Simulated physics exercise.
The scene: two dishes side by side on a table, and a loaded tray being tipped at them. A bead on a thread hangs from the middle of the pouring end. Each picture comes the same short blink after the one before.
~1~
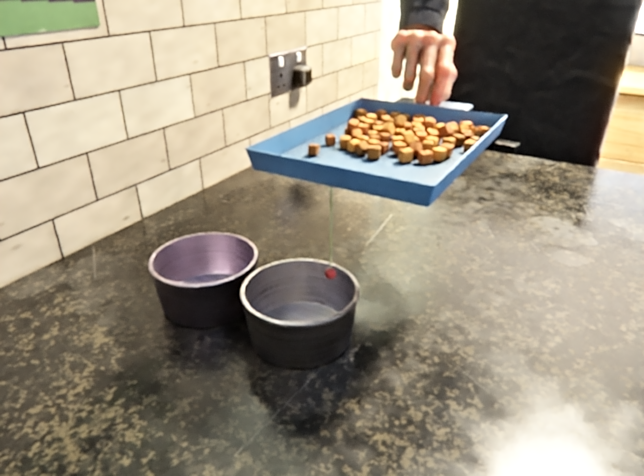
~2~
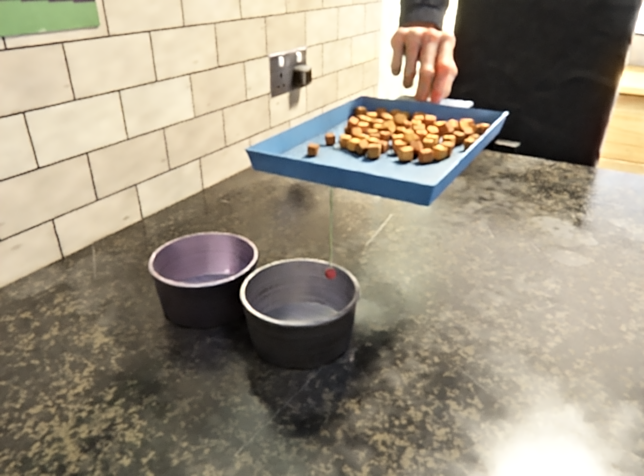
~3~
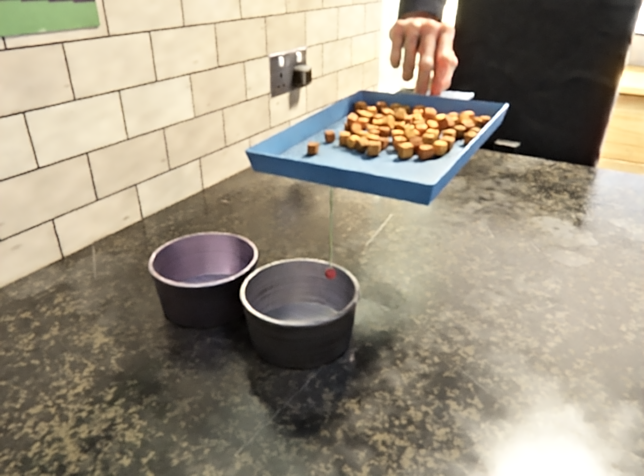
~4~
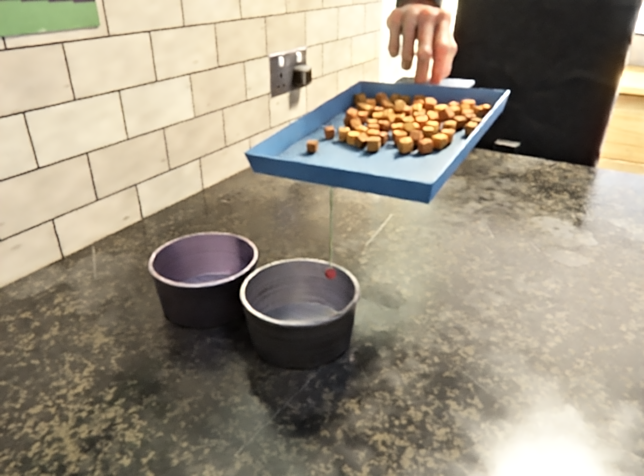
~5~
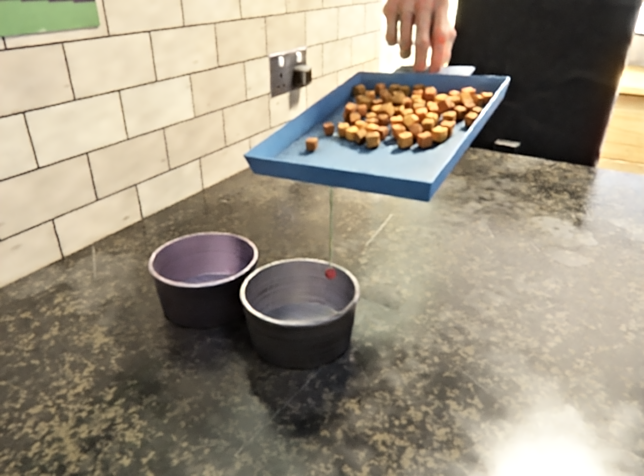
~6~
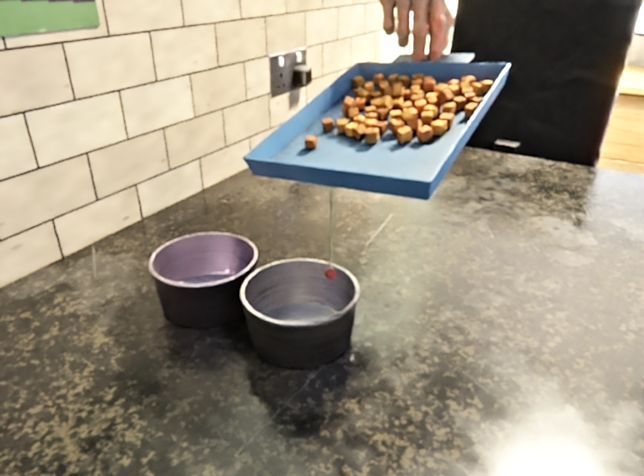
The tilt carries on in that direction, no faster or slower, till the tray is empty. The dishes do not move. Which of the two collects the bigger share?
Fuller: The right-hand dish.
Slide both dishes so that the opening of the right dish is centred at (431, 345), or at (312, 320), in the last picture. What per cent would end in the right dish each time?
Near 0 % and 30 %.
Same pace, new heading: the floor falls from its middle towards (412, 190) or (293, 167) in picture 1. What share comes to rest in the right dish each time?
Near 0 % and 30 %.
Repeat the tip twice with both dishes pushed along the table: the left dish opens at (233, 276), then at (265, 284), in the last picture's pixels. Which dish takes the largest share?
First the left one, then the left-hand dish.
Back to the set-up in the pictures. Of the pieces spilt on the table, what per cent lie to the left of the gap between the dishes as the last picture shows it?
About 70 per cent.
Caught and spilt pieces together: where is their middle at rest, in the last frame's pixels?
Close to (268, 332).
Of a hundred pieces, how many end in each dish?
About: Left dish 20, right dish 40 per cent.
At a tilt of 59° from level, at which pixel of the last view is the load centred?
Close to (300, 144).
Shortly afterwards, tray tipped steeply; all but a few on the tray; a little in the air.
Next, tray tipped right over; the bulk on the tray; only a few in the right dish; only a few in the left dish; a little outside both; a little in the air.
Some moments later, tray tipped past a quarter turn; near half in the right dish; a little in the left dish; near a third outside both.
In the end, tray tipped past a quarter turn; near half in the right dish; a little in the left dish; near a third outside both.
